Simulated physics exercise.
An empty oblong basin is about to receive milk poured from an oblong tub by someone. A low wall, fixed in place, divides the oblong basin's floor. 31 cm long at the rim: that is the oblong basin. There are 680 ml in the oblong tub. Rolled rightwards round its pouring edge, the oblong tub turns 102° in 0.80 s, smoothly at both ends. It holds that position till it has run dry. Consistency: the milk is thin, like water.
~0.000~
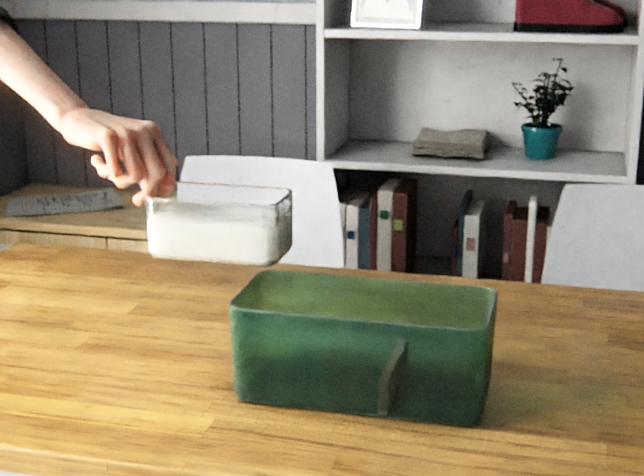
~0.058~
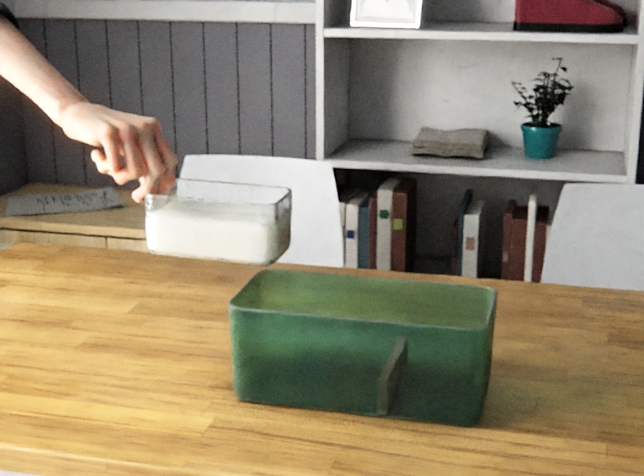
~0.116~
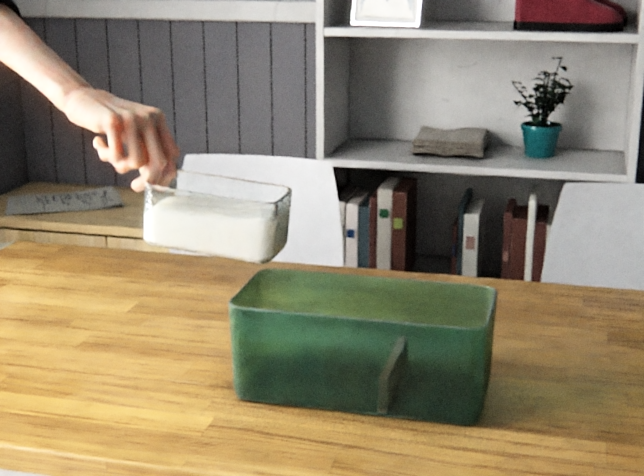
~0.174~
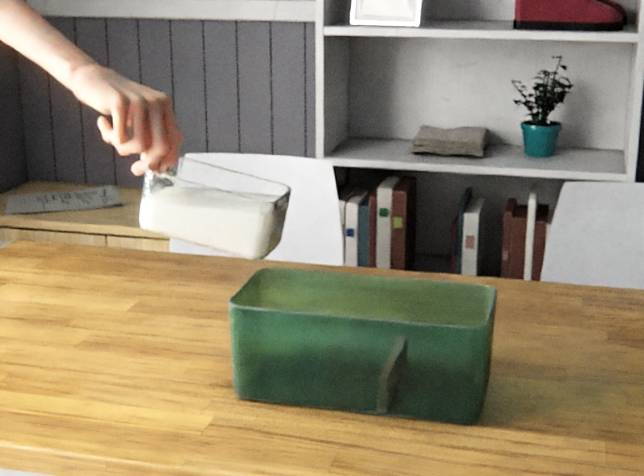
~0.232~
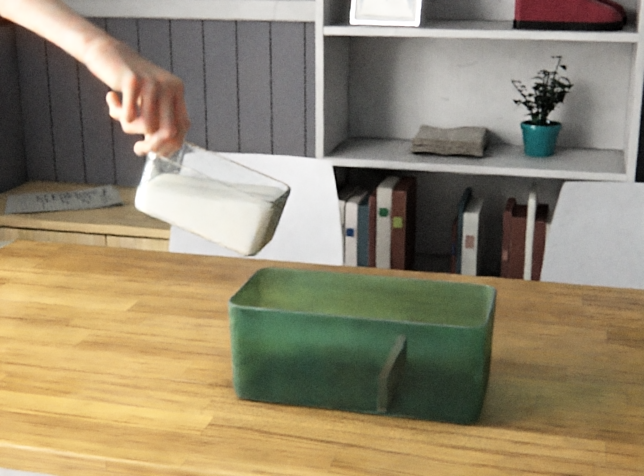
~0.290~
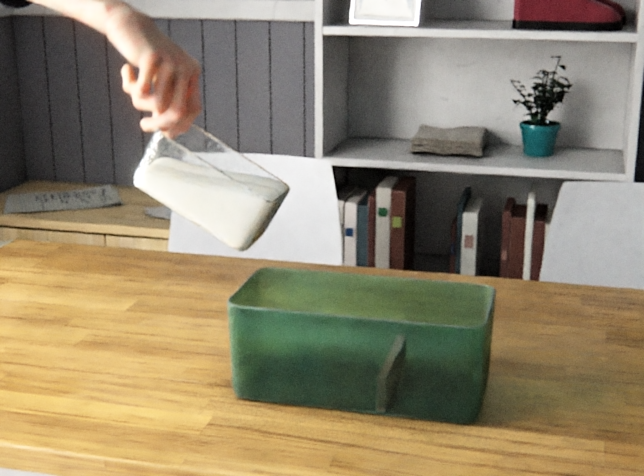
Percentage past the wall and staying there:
31 percent.
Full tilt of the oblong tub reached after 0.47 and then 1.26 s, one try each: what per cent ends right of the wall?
Result: 30 per cent, then 15 per cent.
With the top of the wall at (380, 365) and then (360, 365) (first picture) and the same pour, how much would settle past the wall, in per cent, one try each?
Roughly 50 per cent, then 65 per cent.
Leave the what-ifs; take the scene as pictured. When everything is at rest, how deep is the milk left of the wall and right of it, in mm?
I'd say close to 18 mm on the left, close to 14 mm on the right.
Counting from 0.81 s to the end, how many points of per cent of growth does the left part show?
22 %.
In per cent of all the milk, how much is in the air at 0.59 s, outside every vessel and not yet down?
Some 52 % is the figure.
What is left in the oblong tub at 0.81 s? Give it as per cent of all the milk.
Close to 6 percent of the total.
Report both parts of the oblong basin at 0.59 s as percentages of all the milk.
Lab note: Left near 12, right near 0.
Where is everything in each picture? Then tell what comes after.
Tilt 0°; pouring edge (284, 199); surface from (162, 209) to (285, 217); the oblong basin's rim runs from (245, 289) to (492, 310); the wall's top is at (394, 359), in the first picture.
Tilt 1°; pouring edge (284, 199); surface from (161, 207) to (284, 215), in the second picture.
Tilt 5°; pouring edge (284, 198); surface from (159, 202) to (282, 210), in the third picture.
Tilt 11°; pouring edge (283, 197); surface from (156, 193) to (281, 203), in the fourth picture.
Tilt 20°; pouring edge (282, 197); surface from (153, 179) to (282, 196), in the fifth picture.
Tilt 30°; pouring edge (281, 197); surface from (151, 163) to (284, 189), in the sixth picture.
After 0.59 s the tilt is 86° and 35 per cent is still to pour, 12 is left of the wall and 0 right of it.
After 0.81 s the tilt is 102° and 6 per cent is still to pour, 44 is left of the wall and 40 right of it.
After 1.05 s the tilt is 102° and 1 per cent is still to pour, 63 is left of the wall and 31 right of it.
After 1.30 s the tilt is 102° and 0 per cent is still to pour, 66 is left of the wall and 31 right of it.
In the end 66 per cent lies left of the wall, 31 right of it and 3 outside.
